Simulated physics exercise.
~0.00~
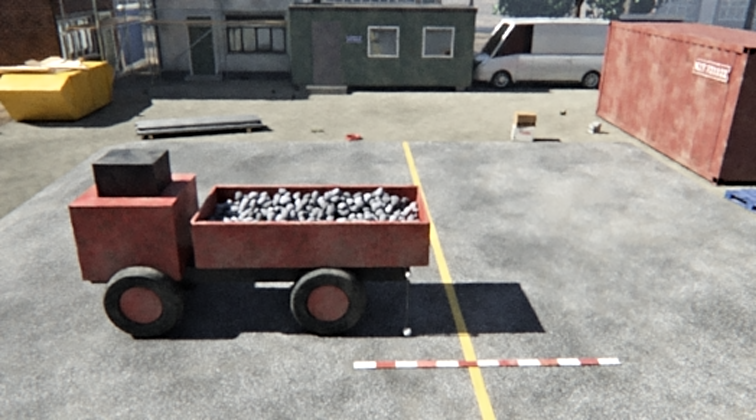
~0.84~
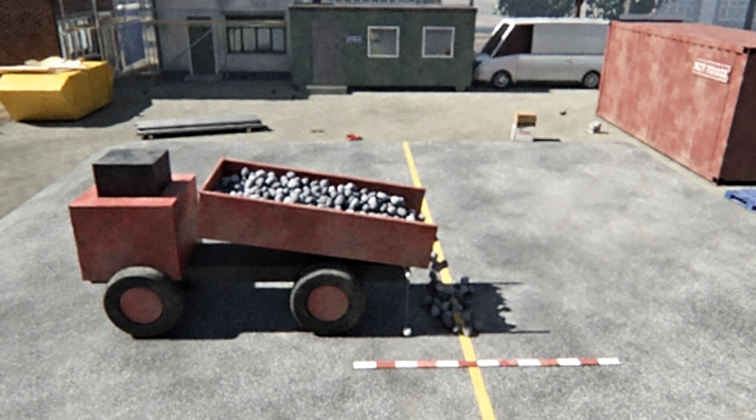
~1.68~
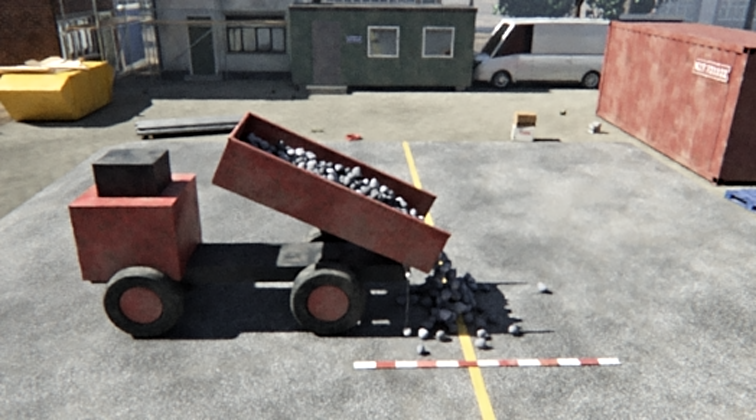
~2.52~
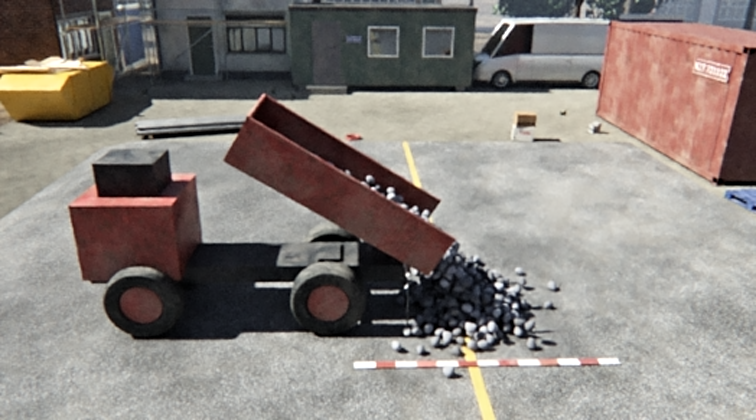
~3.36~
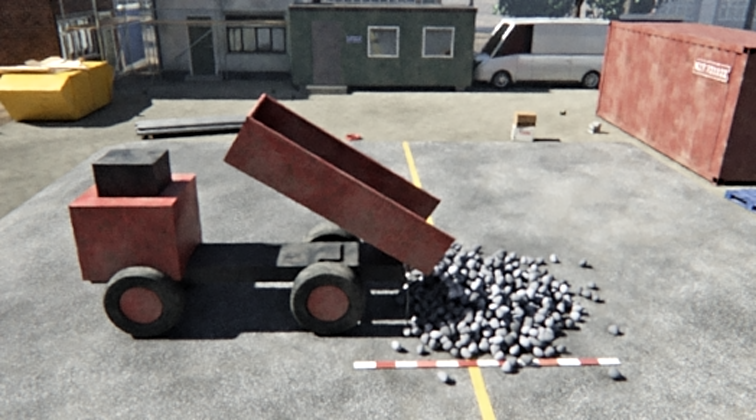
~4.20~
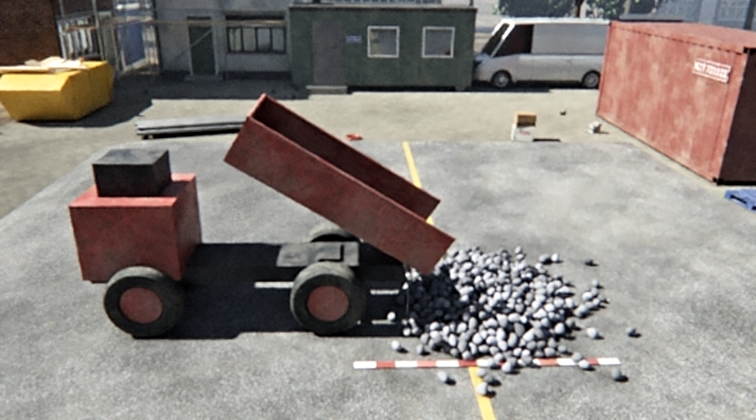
The clip opens on a red tipper truck standing on grey tarmac, its long body full of rounded grey stones, with a yellow line and a red and white striped staff on the ground nearby. The front of the body lifts, and the first stones drop from its open right end. As it tilts more steeply, the load slides down and a heap grows across the line. The body stops rising, but stones keep pouring out, spreading rightward and reaching the staff. Finally the raised body is empty, and the stones lie in a broad pile, mostly beyond the line.
